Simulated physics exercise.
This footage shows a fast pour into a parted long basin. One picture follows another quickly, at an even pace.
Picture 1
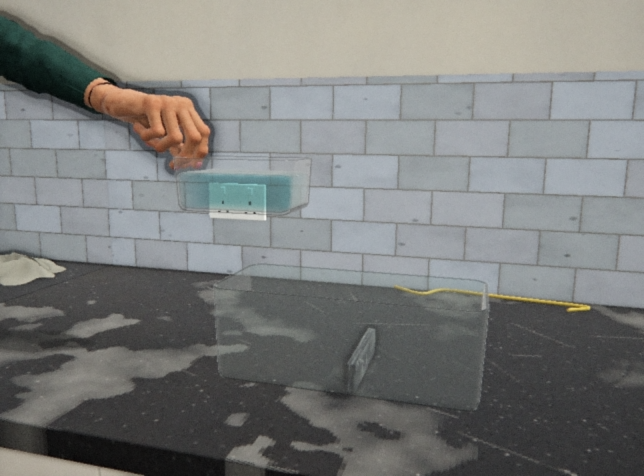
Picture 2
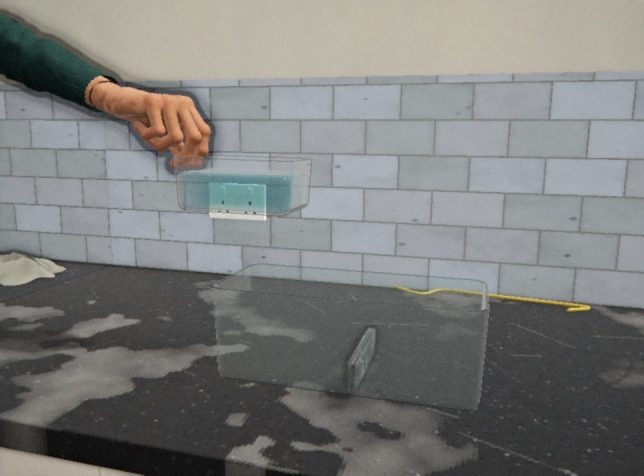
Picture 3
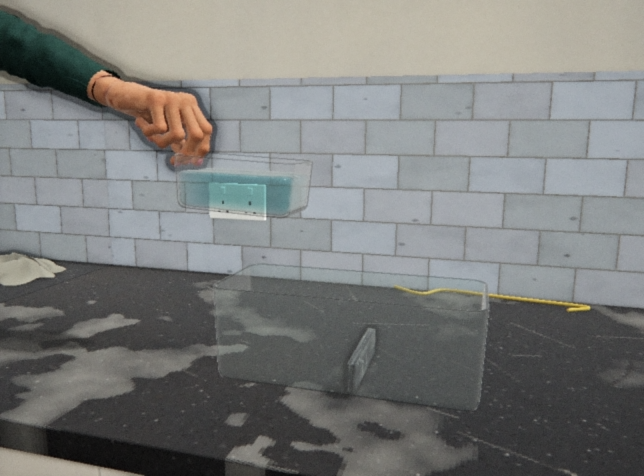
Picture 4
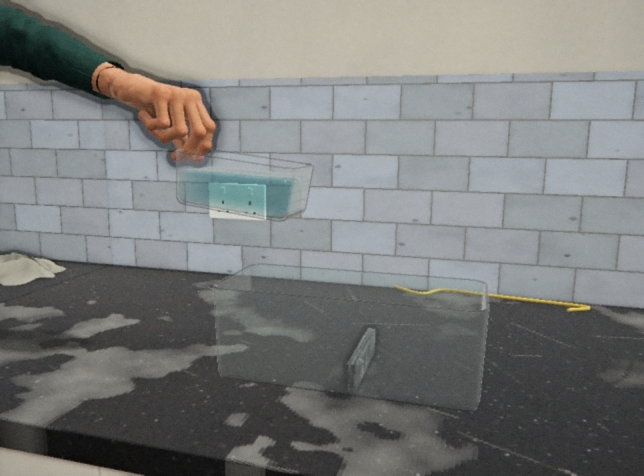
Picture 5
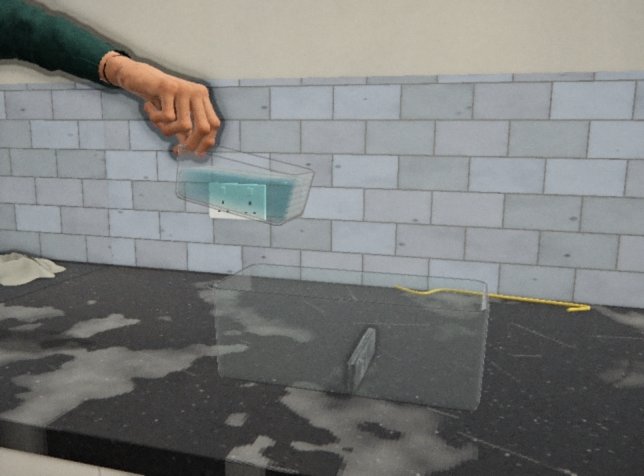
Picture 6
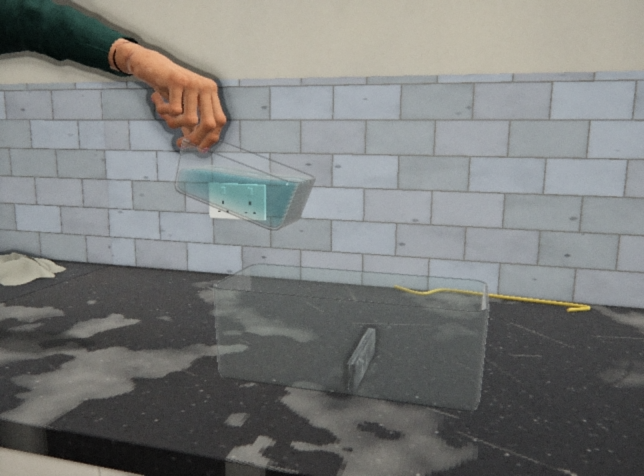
Above a dark counter, a hand gradually tilts a clear container of teal liquid to the right.
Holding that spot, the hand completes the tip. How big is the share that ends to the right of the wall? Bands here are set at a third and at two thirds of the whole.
Most likely the amount right of the wall will not reach a third.
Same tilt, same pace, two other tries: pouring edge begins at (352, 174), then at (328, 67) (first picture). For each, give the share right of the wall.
Roughly 65 per cent, and 60 per cent.
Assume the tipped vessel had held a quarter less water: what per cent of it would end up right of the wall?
The share comes to roughly 5 per cent.
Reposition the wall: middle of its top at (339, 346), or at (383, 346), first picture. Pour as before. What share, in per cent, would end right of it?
First try around 55 percent; second try around 10 percent.
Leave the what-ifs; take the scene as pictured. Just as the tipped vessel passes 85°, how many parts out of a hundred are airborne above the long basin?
About 45 per cent.
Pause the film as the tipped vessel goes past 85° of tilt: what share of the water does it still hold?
About 20 %.
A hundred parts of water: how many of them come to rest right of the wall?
That is roughly 20 percent of it.
A moment on, the tilt is 85° and 21 per cent is still to pour, 31 is left of the wall and 5 right of it.
Next, the tilt is 118° and 2 per cent is still to pour, 70 is left of the wall and 15 right of it.
Then the tilt is 120° and 0 per cent is still to pour, 75 is left of the wall and 18 right of it.
Later the tilt is 120° and 0 per cent is still to pour, 75 is left of the wall and 18 right of it.
Finally, 75 per cent lies left of the wall, 18 right of it and 7 outside.
